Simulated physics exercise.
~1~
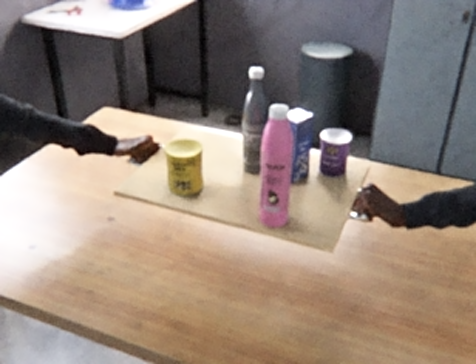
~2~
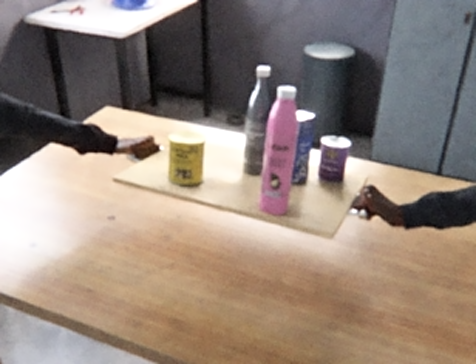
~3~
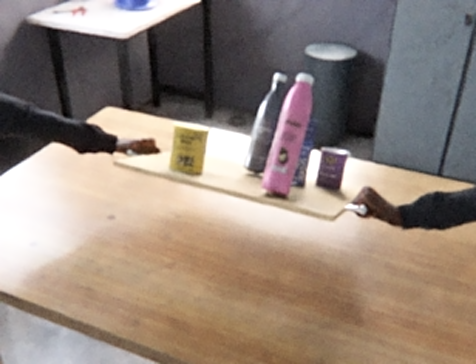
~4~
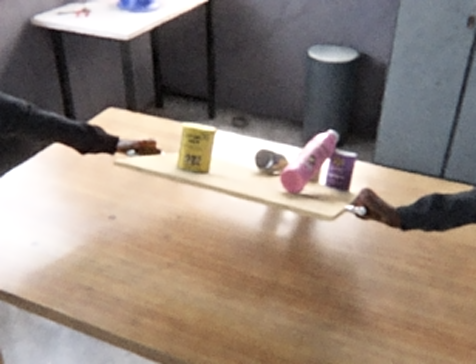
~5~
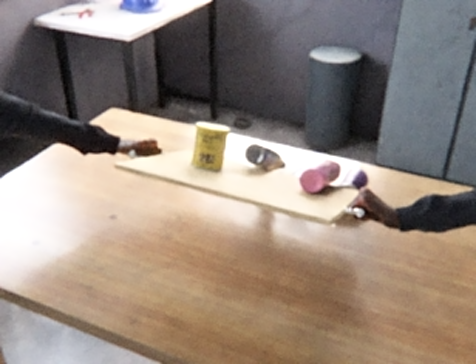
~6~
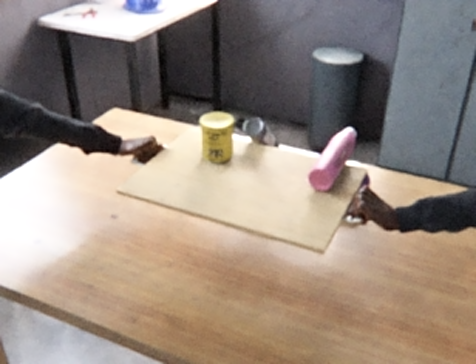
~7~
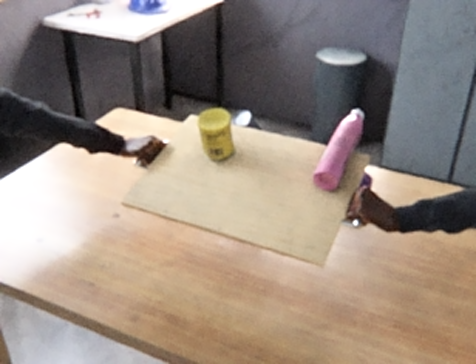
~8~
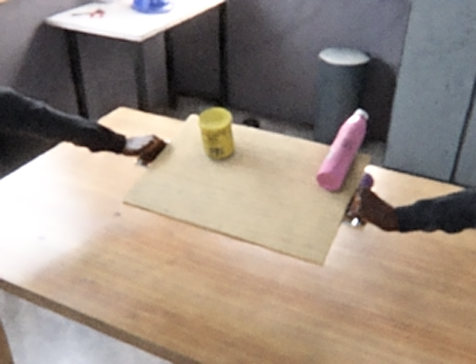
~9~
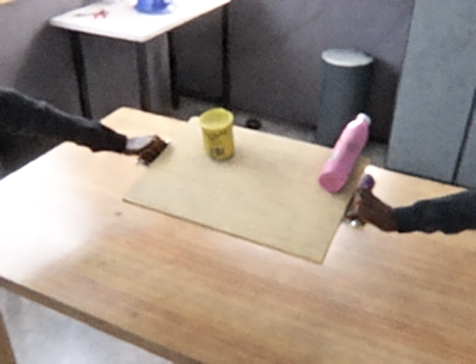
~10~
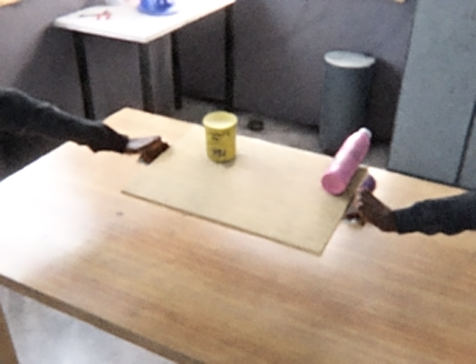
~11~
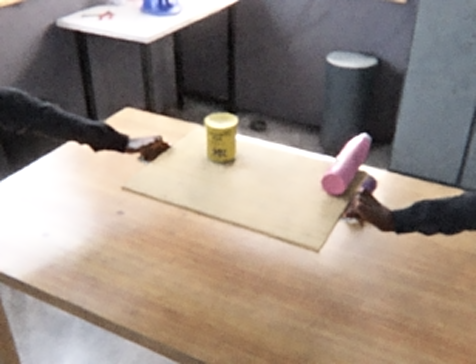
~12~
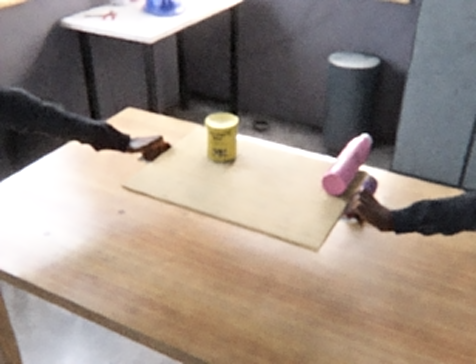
Two hands tilt a board both ways, leaving a yellow tin upright and pink bottle toppled.
